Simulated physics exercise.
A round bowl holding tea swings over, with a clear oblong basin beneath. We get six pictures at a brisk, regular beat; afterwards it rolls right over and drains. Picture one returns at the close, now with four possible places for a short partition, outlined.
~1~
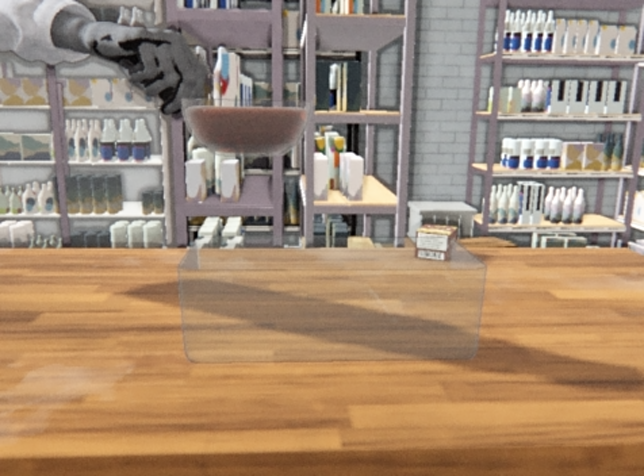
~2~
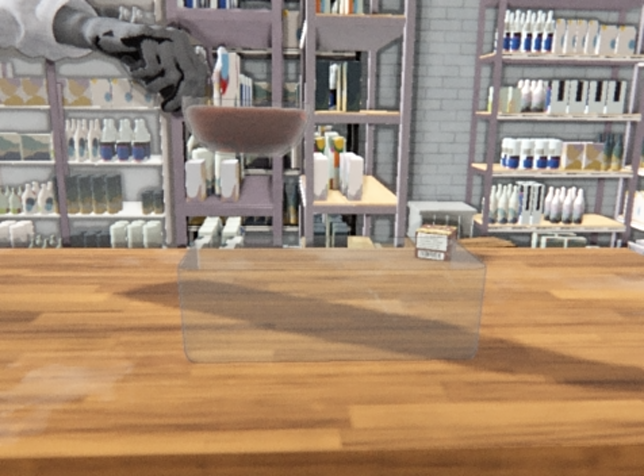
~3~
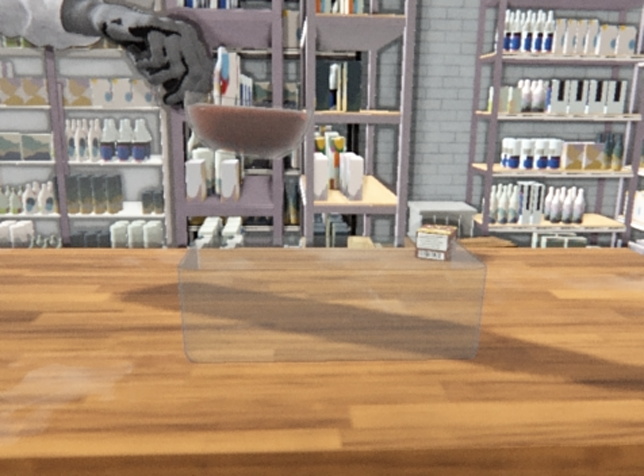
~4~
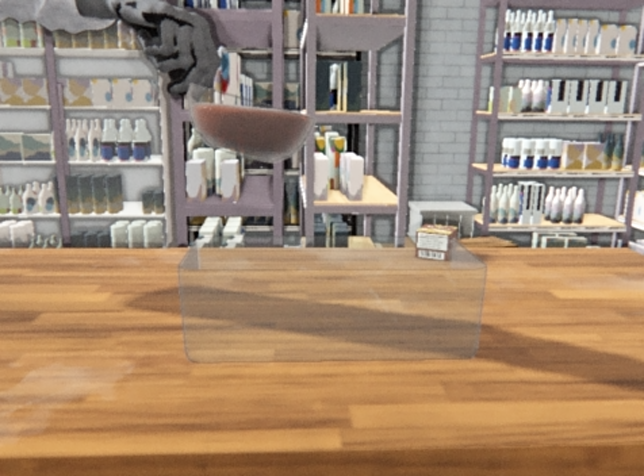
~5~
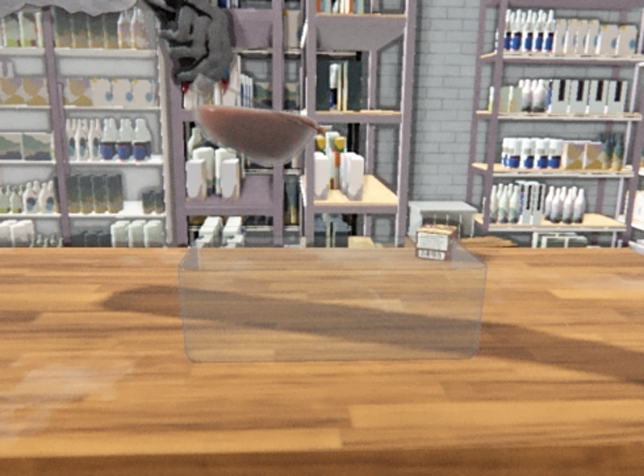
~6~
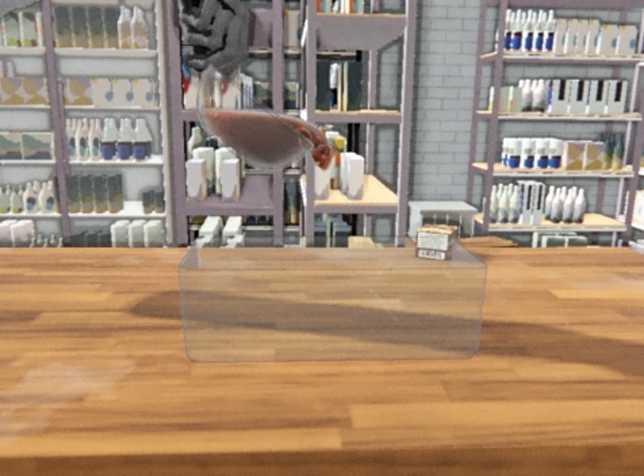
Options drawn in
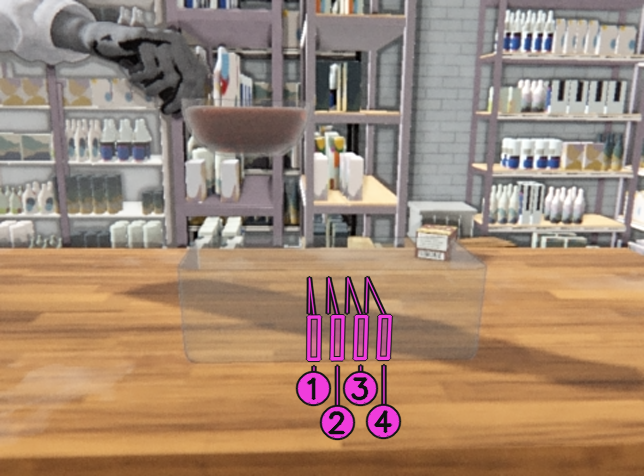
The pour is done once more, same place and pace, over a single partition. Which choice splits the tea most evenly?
3.
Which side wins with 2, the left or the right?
The right side.
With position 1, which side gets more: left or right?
More ends on the right.
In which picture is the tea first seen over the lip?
Picture 5.
In magenta, 1 at (313, 366); 2 at (337, 366); 3 at (360, 366); 4 at (383, 365).
If 1 is chosen, about 11 % ends left of the wall and 88 % right of it.
If 2 is chosen, about 23 % ends left of the wall and 76 % right of it.
If 3 is chosen, about 47 % ends left of the wall and 52 % right of it.
If 4 is chosen, about 80 % ends left of the wall and 17 % right of it; 3 % is lost outside.
